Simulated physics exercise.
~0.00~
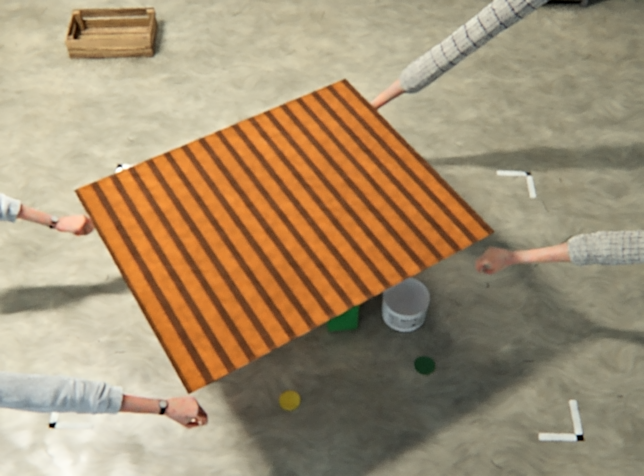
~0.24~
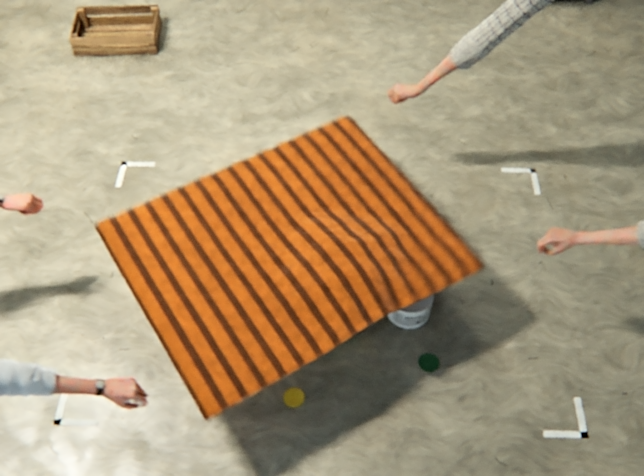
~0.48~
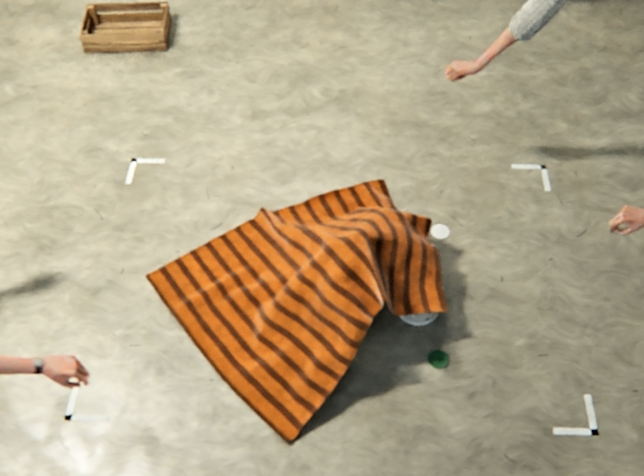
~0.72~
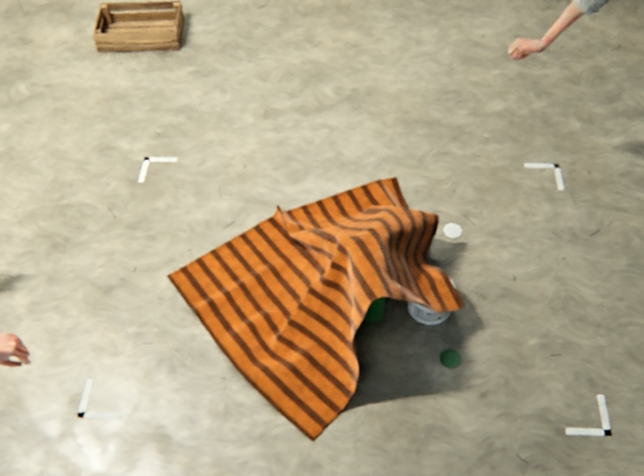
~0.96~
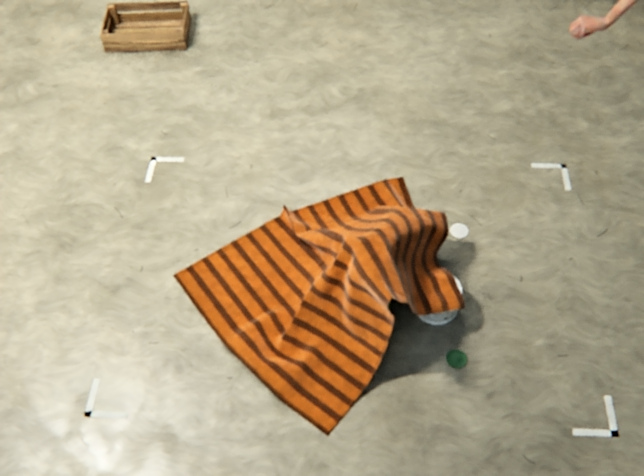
An orange dust sheet with dark stripes is stretched level between four hands above a concrete shop floor, seen from overhead, with a wooden crate at the upper left and white corner marks around. Beneath its lower right edge are a white bucket, something green, a yellow plate and a green lid. The hands let go and the sheet drops, then creases over the objects as the arms draw away. Its right side bunches beside the bucket, still partly visible. Finally it lies rumpled, hiding the yellow plate, while the white and green lids remain uncovered.
